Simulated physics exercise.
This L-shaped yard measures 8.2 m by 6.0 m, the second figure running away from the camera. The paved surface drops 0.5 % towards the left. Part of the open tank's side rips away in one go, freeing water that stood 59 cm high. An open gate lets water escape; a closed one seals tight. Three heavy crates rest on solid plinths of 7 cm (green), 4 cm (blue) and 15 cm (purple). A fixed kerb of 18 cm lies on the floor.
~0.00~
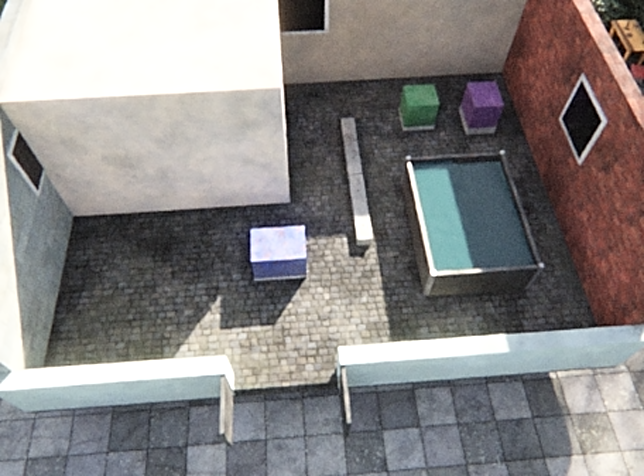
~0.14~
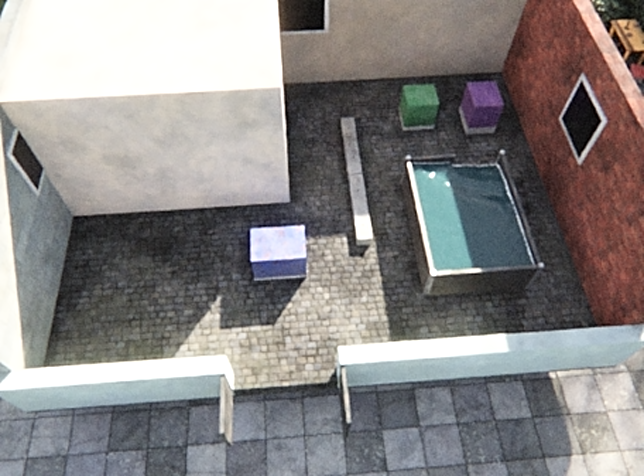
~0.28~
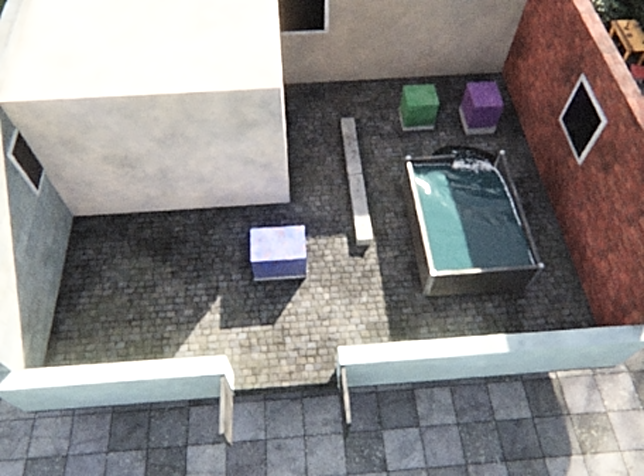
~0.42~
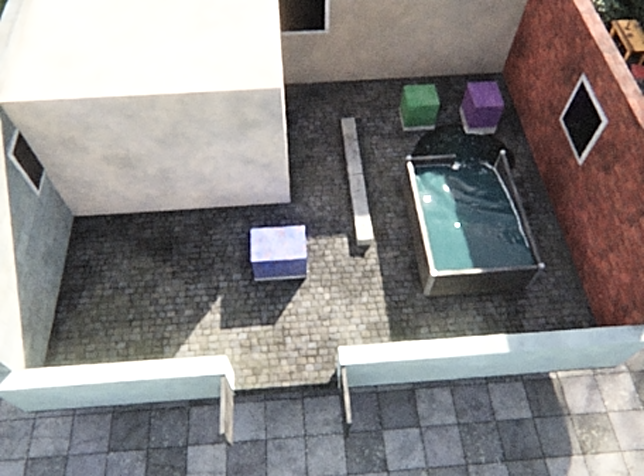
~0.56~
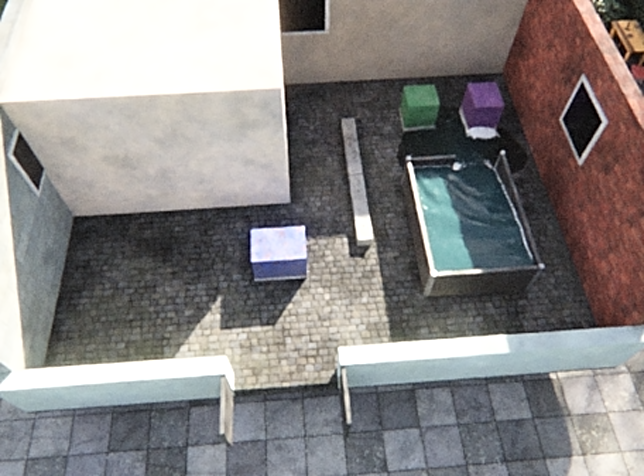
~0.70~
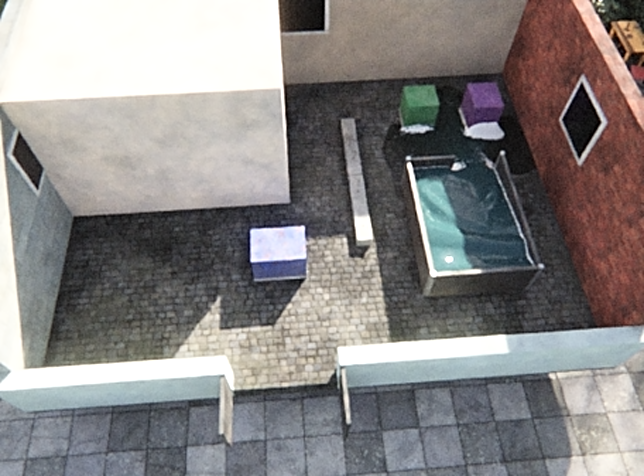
Water pouring from the far end of an open tank in a walled yard, spreading across paving around green and purple blocks.
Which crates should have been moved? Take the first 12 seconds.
The green crate is soaked; the blue crate is soaked; the purple crate is soaked.
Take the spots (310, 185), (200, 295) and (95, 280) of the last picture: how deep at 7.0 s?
In that order: 5, 0 and 0 cm.
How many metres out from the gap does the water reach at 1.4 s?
Some 3.0 m out.
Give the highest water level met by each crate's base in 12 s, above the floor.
In cm: Green 26, blue 10, purple 34.
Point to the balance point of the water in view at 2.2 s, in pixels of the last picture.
At about (454, 187).
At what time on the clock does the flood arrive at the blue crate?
Arrival: Blue 5.0 s.
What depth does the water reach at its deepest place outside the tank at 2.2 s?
About 31 cm.
After 1.4 s water covers 15 % of the floor and is deepest (34 cm) near (482, 141); green plinth reached, blue plinth not reached, purple plinth reached.
After 2.2 s water covers 25 % of the floor and is deepest (31 cm) near (473, 142); green plinth reached, blue plinth not reached, purple plinth reached.
After 3.5 s water covers 40 % of the floor and is deepest (24 cm) near (435, 109); green plinth reached, blue plinth not reached, purple plinth reached.
After 7.0 s water covers 65 % of the floor and is deepest (16 cm) near (289, 111); green plinth reached, blue plinth reached, purple plinth reached.
After 12.0 s water covers 90 % of the floor and is deepest (10 cm) near (310, 260); highest at the green plinth 26 cm, highest at the blue plinth 10 cm, highest at the purple plinth 34 cm.
